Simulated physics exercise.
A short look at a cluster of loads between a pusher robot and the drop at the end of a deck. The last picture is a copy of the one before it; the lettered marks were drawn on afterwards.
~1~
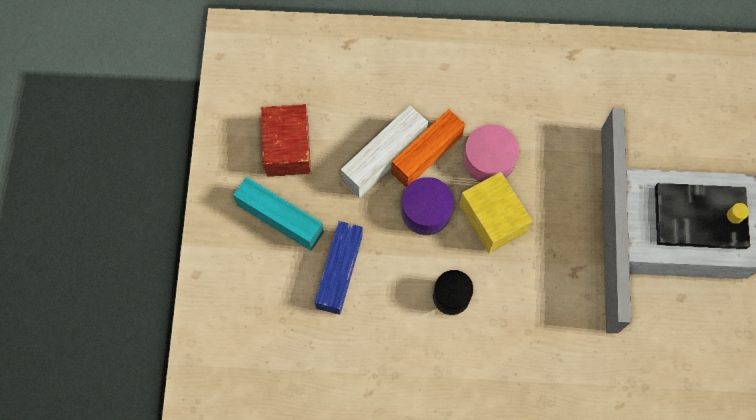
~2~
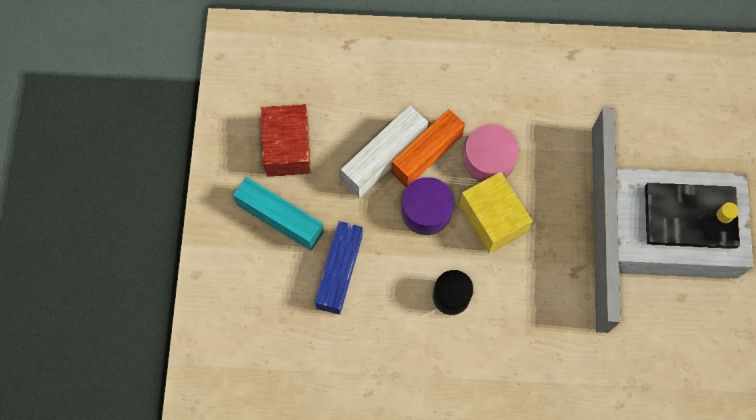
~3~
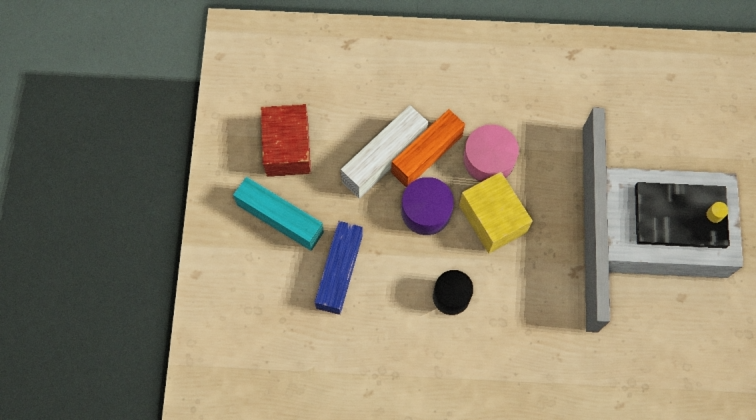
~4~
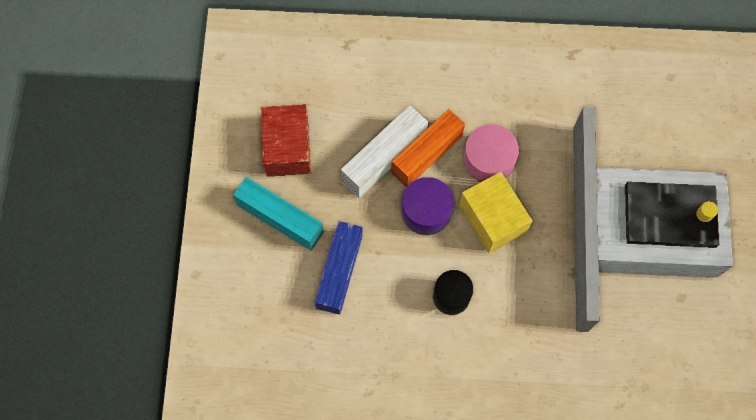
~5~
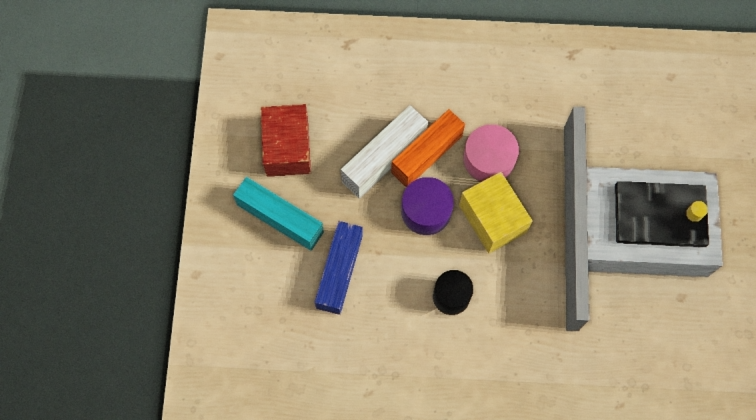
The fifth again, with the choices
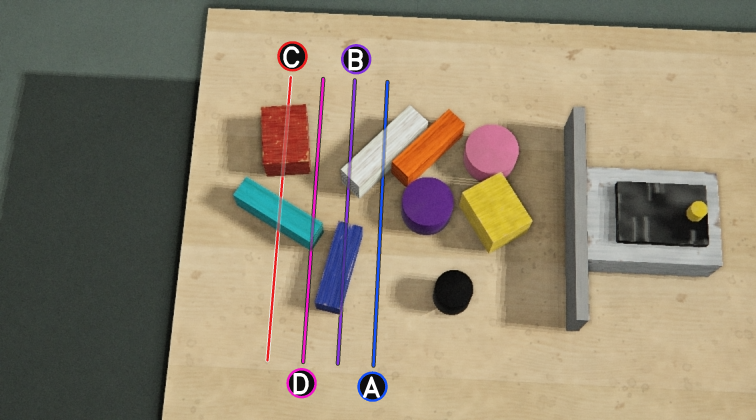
A gray pusher robot with a wide blade creeping left across a wooden deck toward a cluster of motionless colored blocks and discs.
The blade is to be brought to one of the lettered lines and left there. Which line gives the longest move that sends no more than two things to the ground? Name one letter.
C is the last line within the limit.
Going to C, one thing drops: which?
It is the red crate.
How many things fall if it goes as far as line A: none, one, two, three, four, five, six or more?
The count is none.
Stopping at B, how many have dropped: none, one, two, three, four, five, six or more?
In all, none.
On the copy, A at (381, 217); B at (347, 216); C at (280, 212); D at (314, 214).
On C. First, robot (546, 208); orange stick (403, 139); black canister (443, 293).
Then, robot (438, 203); red crate (240, 137); turquoise stick (255, 218).
Finally, robot (354, 199); red crate over the edge; turquoise stick (184, 228); one fallen.
By contrast, A is within the limit but short; B is within the limit but short; D is within the limit but short.
